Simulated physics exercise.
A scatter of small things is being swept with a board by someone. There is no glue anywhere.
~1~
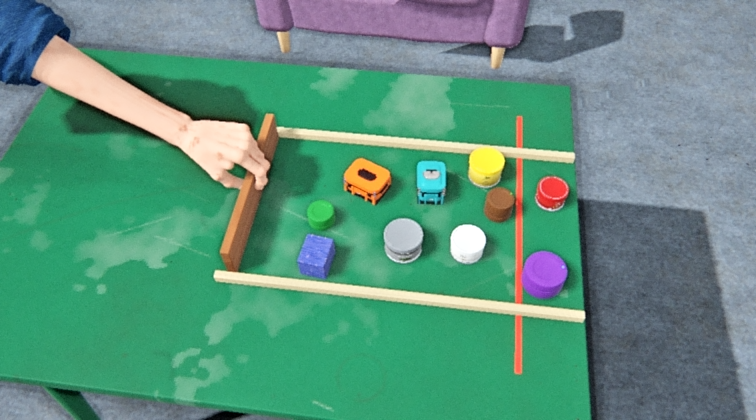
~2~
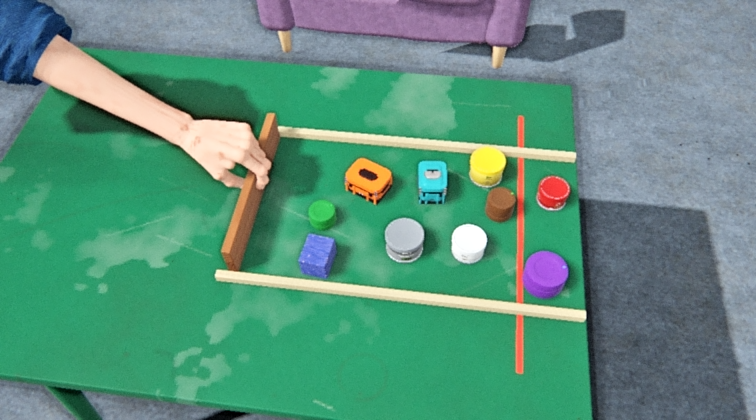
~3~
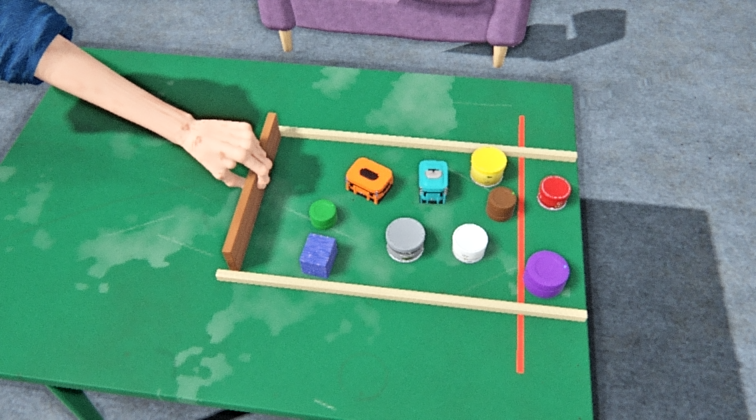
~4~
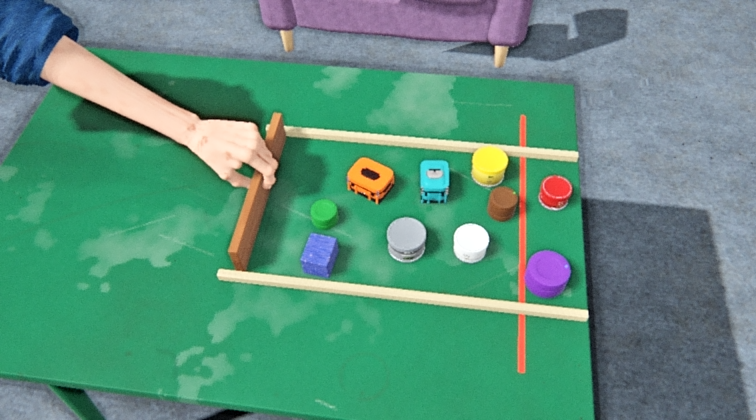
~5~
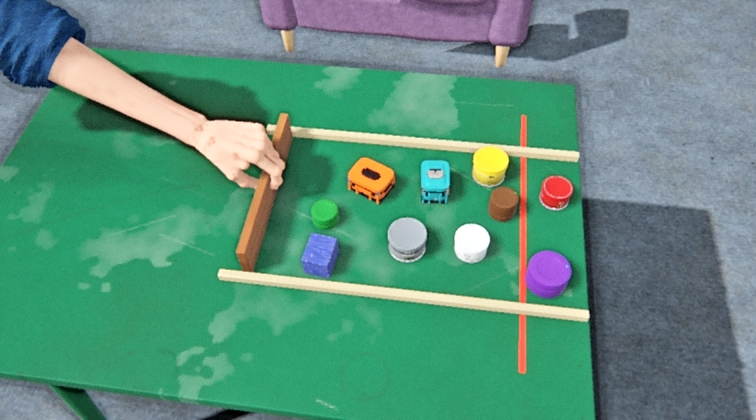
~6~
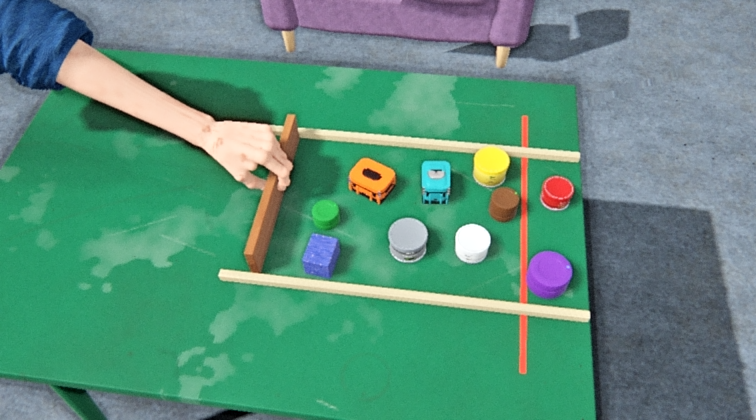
On a green table between two pale rails, a hand holds a brown board upright at the left of a scatter of small lids, tins, cases and a blue block. The hand then slides the board a short way right, towards the green lid and block, while the objects stay essentially still.
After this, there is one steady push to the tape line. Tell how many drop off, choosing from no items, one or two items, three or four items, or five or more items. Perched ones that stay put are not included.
One or two items drop off.
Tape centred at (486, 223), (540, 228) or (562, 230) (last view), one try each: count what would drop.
Try 1: 0; try 2: 3; try 3: 5.
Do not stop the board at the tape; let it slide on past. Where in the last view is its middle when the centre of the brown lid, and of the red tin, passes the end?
At (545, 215) for the brown lid; at (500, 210) for the red tin.
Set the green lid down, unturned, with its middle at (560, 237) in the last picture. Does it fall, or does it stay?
From that start, the object then does not stay.
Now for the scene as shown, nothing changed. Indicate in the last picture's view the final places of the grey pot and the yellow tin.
Look around (545, 249) for the first and around (543, 166) for the second.
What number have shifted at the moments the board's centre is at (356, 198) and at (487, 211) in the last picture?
Note: First position 3; second position 9.
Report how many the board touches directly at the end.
So the total is 5.
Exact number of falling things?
Result - number fallen: 1.
Soon after, none off yet; red tin at rest near (557, 194); purple lid at rest near (549, 275); brown lid at rest near (504, 205).
After that, none off yet; red tin moving near (562, 194); purple lid at rest near (550, 276); brown lid displaced well along near (556, 217).
In the end, the number that fall off is one or two; gone, red tin.
